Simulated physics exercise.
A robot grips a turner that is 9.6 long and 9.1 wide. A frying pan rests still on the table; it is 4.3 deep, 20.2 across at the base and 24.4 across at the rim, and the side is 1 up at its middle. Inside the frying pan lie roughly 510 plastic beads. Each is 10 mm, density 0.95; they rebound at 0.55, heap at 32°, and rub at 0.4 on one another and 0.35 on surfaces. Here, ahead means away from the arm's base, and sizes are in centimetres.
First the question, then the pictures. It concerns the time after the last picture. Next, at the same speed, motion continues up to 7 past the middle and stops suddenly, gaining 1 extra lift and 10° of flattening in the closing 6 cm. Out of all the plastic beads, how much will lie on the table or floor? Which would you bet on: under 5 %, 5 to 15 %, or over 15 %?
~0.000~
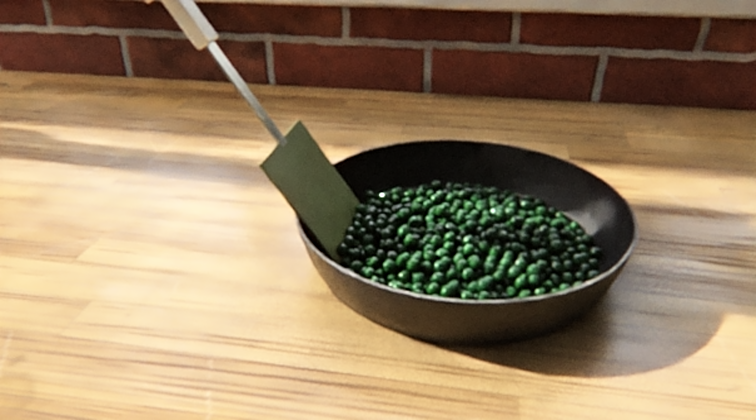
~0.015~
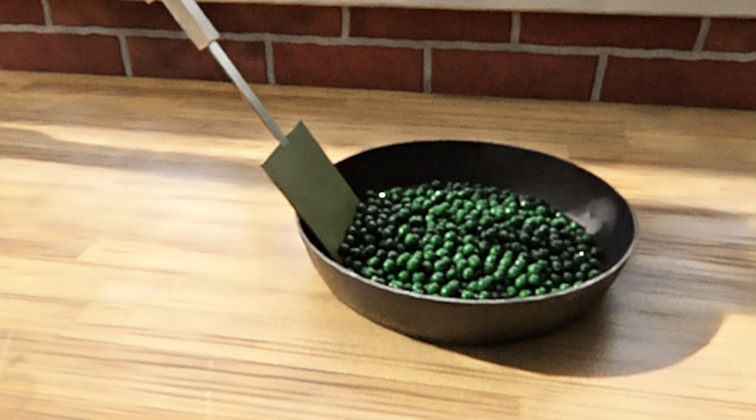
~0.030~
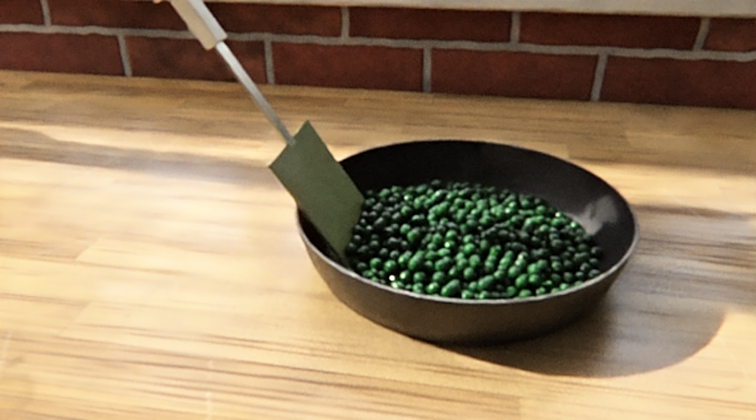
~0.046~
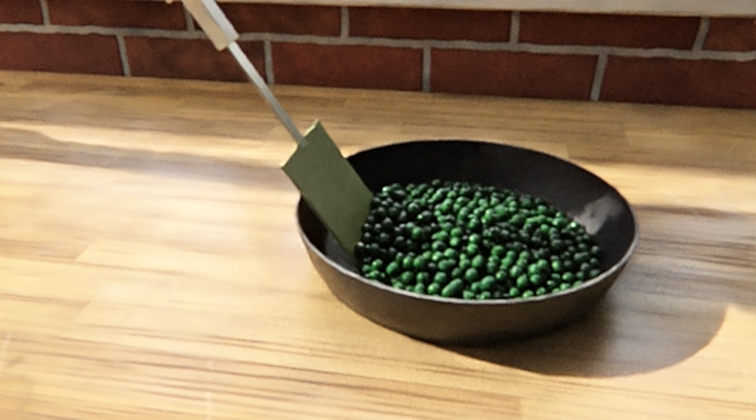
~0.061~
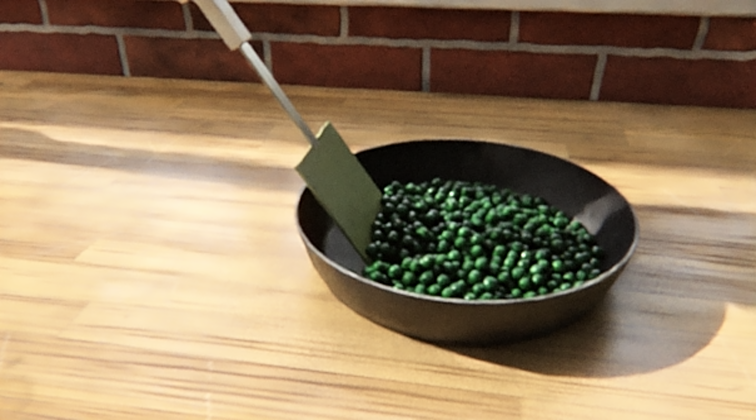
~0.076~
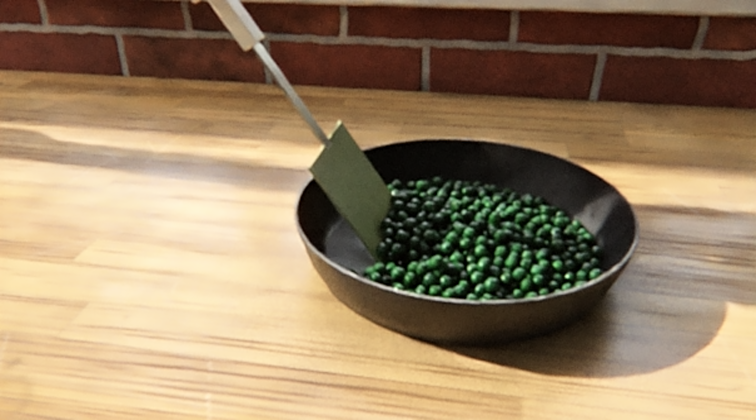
I would bet on under 5 %.
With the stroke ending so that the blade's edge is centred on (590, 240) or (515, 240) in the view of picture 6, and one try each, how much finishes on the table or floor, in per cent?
Roughly 10 and 0 per cent.
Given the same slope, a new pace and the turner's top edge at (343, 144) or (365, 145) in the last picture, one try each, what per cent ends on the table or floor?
Estimates: Near 0 %, near 10 %.
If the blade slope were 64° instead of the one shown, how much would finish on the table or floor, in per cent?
0 %.
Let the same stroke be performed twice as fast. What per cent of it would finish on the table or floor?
About 10 per cent.
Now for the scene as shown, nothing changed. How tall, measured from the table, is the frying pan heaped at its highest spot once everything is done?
Height at the end: Around 5.0 cm.
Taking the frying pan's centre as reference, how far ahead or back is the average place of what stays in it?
Some 4.5 cm ahead.
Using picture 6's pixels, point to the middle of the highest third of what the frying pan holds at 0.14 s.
Around (476, 233).
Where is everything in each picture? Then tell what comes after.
The first picture shows turner top edge at (280, 140), sloping 56°; upper third of the load around (450, 234), from x 335 to 595, top at y 185; 506 in the frying pan.
The second picture shows turner top edge at (282, 140), sloping 56°; upper third of the load around (450, 234), from x 335 to 595, top at y 185.
The third picture shows turner top edge at (289, 140), sloping 56°; upper third of the load around (447, 232), from x 335 to 595, top at y 185.
The fourth picture shows turner top edge at (301, 141), sloping 56°; upper third of the load around (449, 230), from x 335 to 595, top at y 185.
The fifth picture shows turner top edge at (313, 142), sloping 56°; upper third of the load around (449, 229), from x 335 to 595, top at y 185.
The sixth picture shows turner top edge at (326, 143), sloping 56°; upper third of the load around (450, 229), from x 335 to 595, top at y 185; 506 in the frying pan.
By 0.14 s, sloping 56°, highest piece 4 above the table; 506 in the frying pan.
By 0.21 s, sloping 52°, highest piece 4 above the table; 506 in the frying pan.
By 0.44 s, sloping 46°, highest piece 5 above the table; 505 in the frying pan, 1 on the table or floor.
By 1.49 s, sloping 46°, highest piece 5 above the table; 505 in the frying pan, 1 on the table or floor.
Final count, 505 in the frying pan, 1 on the table or floor. That is 0 % on the table or floor.
